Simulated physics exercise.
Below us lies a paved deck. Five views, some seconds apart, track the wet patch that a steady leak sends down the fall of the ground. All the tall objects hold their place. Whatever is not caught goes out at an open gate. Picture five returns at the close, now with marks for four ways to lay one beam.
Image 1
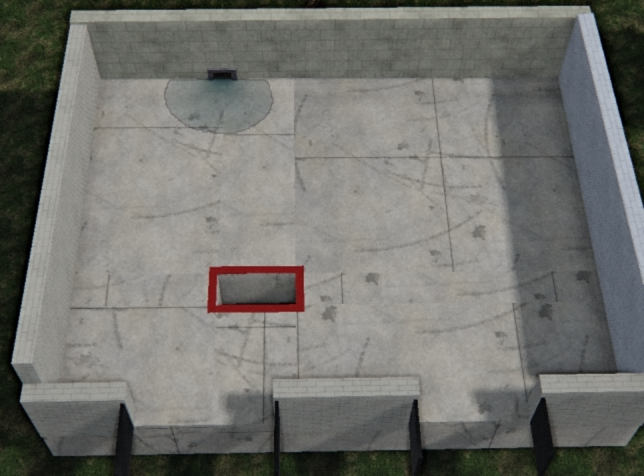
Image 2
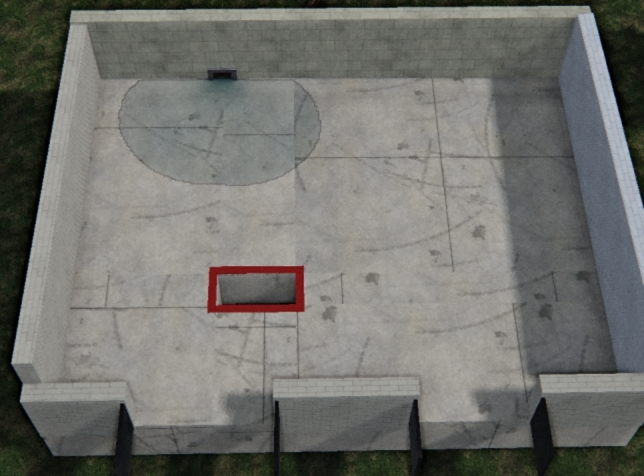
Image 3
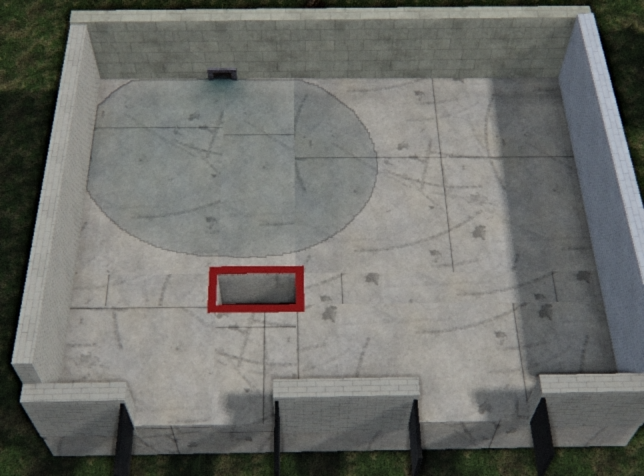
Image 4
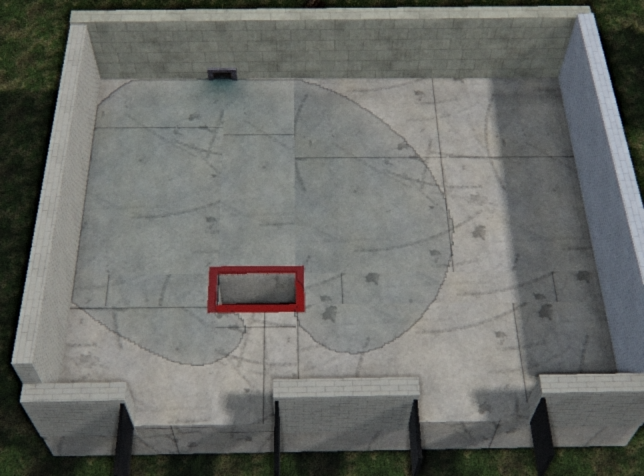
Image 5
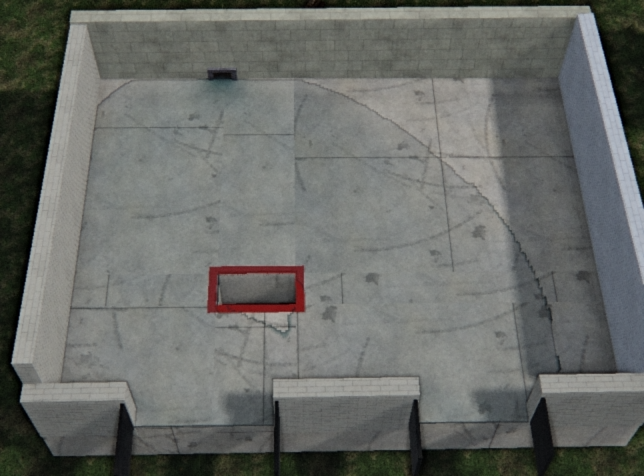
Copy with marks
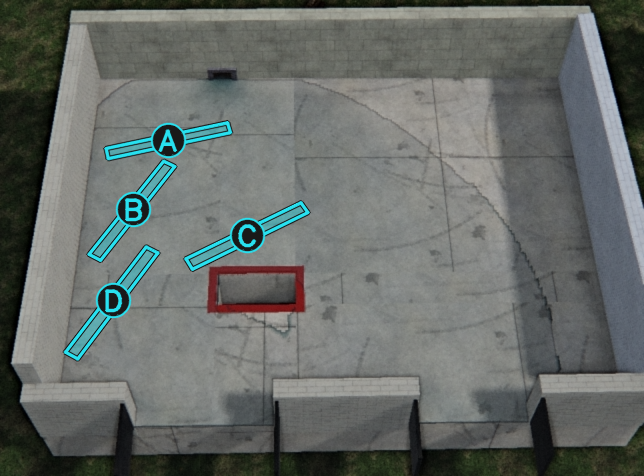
Water spreads from a small dark outlet at the foot of the far wall, seen from high above a pale, walled paved deck with grass around it. A red-rimmed rectangular opening sits left of centre, with gaps in the near wall and shadow along the right. The thin, bluish sheet widens in a rounded shape, reaches and wraps around the red rim, then covers most of the floor.
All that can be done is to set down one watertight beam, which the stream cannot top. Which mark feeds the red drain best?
Spot D does it best.
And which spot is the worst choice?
It is C.
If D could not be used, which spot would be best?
B.
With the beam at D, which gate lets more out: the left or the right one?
The right gate.
On the marked copy, A from (107, 153) to (228, 127); B from (94, 257) to (169, 163); C from (189, 263) to (304, 207); D from (71, 355) to (151, 250).
If A is chosen, about 12 % of the stream runs into the red drain, about 88 % out by the gates.
If B is chosen, about 26 % of the stream runs into the red drain, about 73 % out by the gates.
If C is chosen, next to none of the stream runs into the red drain, about 99 % out by the gates.
If D is chosen, about 47 % of the stream runs into the red drain, about 52 % out by the gates.
